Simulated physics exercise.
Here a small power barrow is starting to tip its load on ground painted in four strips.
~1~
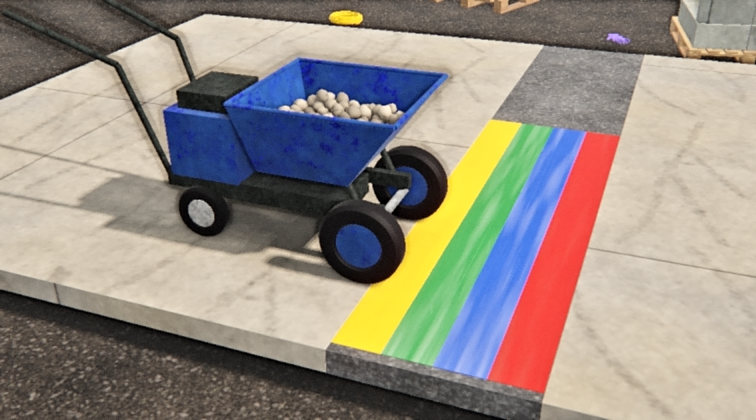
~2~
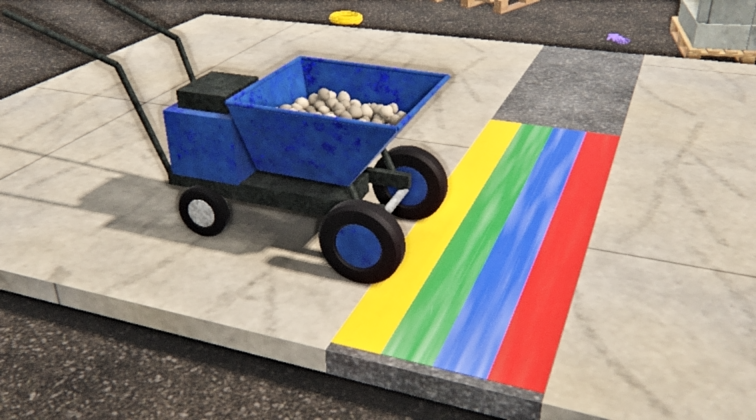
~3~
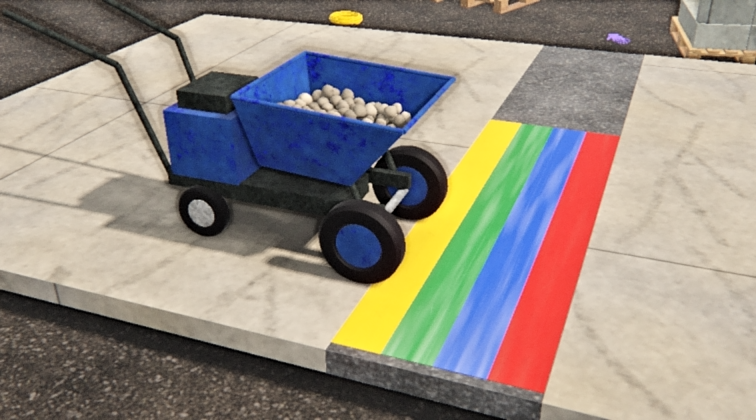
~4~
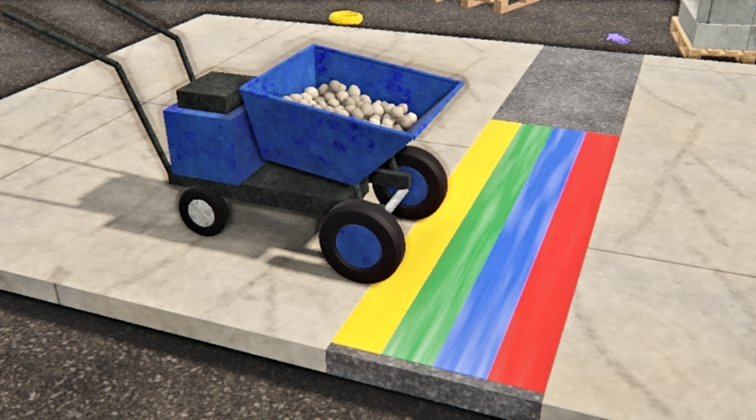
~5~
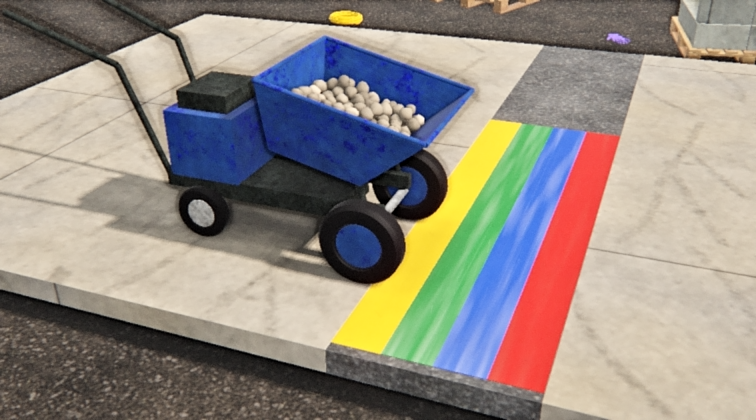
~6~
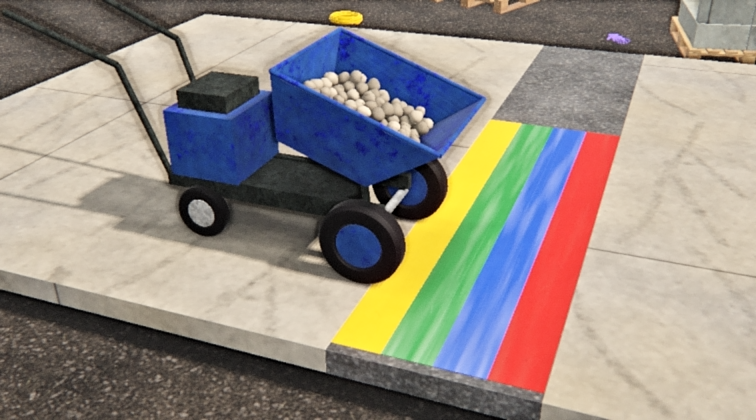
In the video, a blue power barrow loaded with pale, rounded pebbles stands beside yellow, green, blue and red ground strips; its skip starts level, then gradually tilts forward to the right while the wheels stay in place.
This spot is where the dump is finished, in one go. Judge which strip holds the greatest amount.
Greatest amount: The red strip.
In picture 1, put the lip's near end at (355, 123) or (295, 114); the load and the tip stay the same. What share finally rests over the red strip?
The shares come out close to 30 and 10 per cent, in that order.
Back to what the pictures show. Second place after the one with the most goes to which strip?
The answer is the strip in blue.
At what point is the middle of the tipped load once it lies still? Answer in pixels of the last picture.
Near pixel (567, 276).
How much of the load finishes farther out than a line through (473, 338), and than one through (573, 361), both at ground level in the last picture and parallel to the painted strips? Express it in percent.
Roughly 90 per cent, and 30 per cent.
Soon after the last picture, skip tipped steeply; all in the skip.
A little later, skip tipped right over; most in the skip; a small part over the blue strip; about a quarter over the red strip.
Later still, skip tipped right over; a small part in the skip; a small part over the blue strip; about a third over the red strip; about a third off the paint.
By the end, skip tipped right over; a small part in the skip; none over the yellow strip; none over the green strip; about a quarter over the blue strip; about a third over the red strip; about a third off the paint.
